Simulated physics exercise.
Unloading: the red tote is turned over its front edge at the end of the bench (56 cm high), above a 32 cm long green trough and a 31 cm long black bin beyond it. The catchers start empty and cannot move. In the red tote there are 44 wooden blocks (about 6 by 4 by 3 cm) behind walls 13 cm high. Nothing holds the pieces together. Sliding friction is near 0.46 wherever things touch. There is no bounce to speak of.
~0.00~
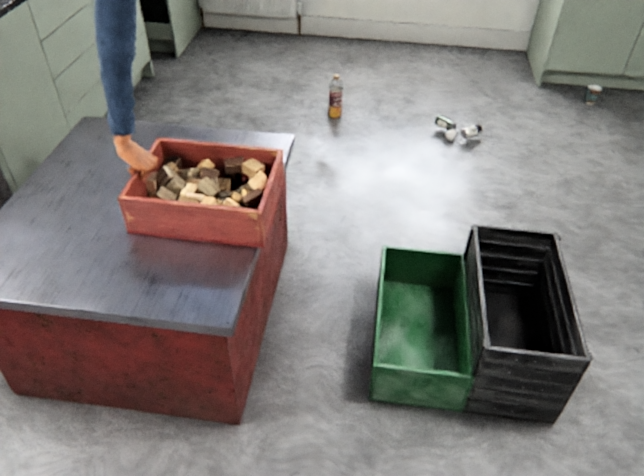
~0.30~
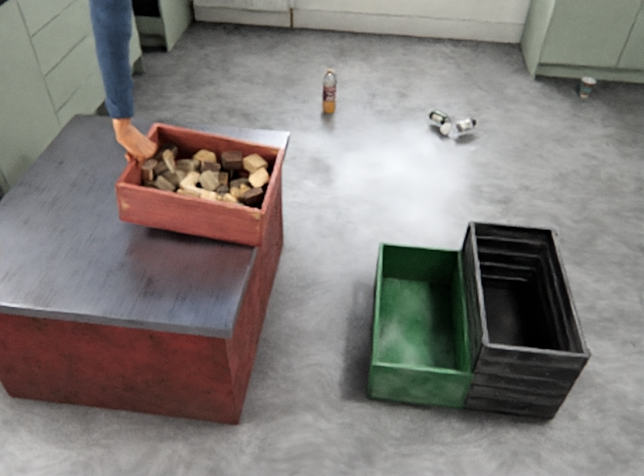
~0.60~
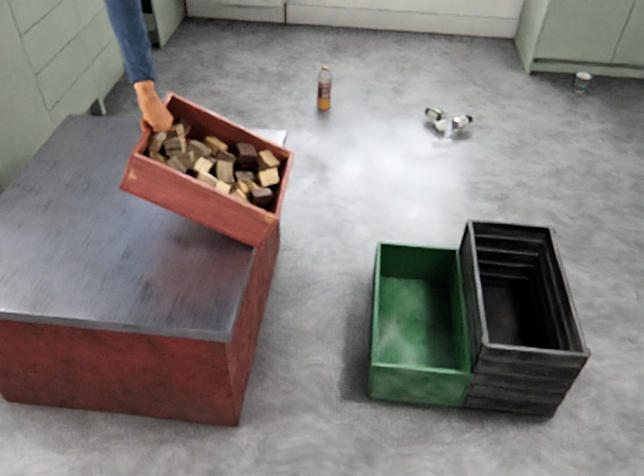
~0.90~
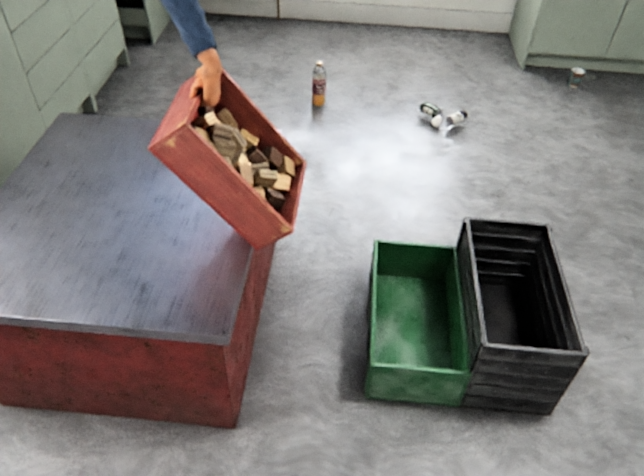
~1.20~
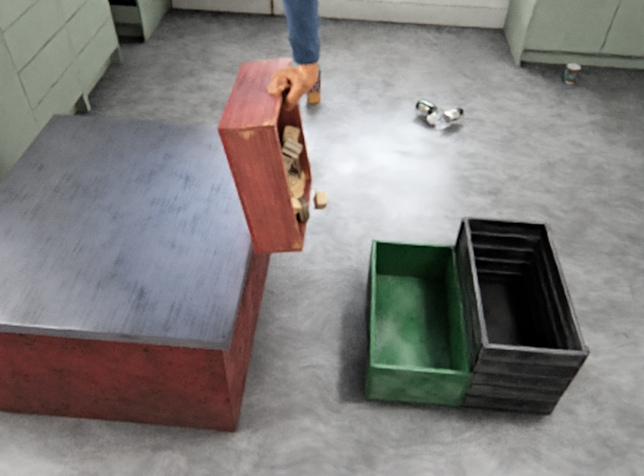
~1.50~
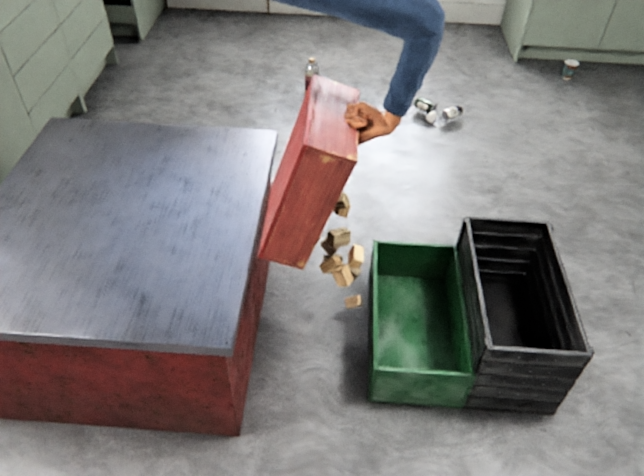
A hand tips a red tote over the bench's edge, and wooden blocks tumble out.
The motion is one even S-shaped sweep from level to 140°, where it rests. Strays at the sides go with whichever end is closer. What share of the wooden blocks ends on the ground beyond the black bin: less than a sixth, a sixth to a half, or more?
In the end fewer than one in six of them are on the ground beyond the black bin.
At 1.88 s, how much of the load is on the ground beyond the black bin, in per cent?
About 0 per cent.
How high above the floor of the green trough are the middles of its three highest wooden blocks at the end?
Roughly 3 cm.
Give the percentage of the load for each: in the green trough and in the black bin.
Roughly 15 and 0 per cent.
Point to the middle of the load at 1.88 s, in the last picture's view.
Around (347, 289).
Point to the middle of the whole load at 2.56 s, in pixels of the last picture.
At about (346, 319).
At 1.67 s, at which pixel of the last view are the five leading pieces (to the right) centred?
Around (363, 309).
After 1.67 s, tilt 121°; 21 still in the red tote, 7 on the ground short of the green trough and 16 in the air.
After 1.88 s, tilt 133°; 2 still in the red tote, 2 in the green trough, 15 on the ground short of the green trough and 25 in the air.
After 2.18 s, tilt 140°; 6 in the green trough and 38 on the ground short of the green trough.
Final count (at 2.56 s), 6 in the green trough and 38 on the ground short of the green trough. Asked share, 0 of 44, 0 per cent.
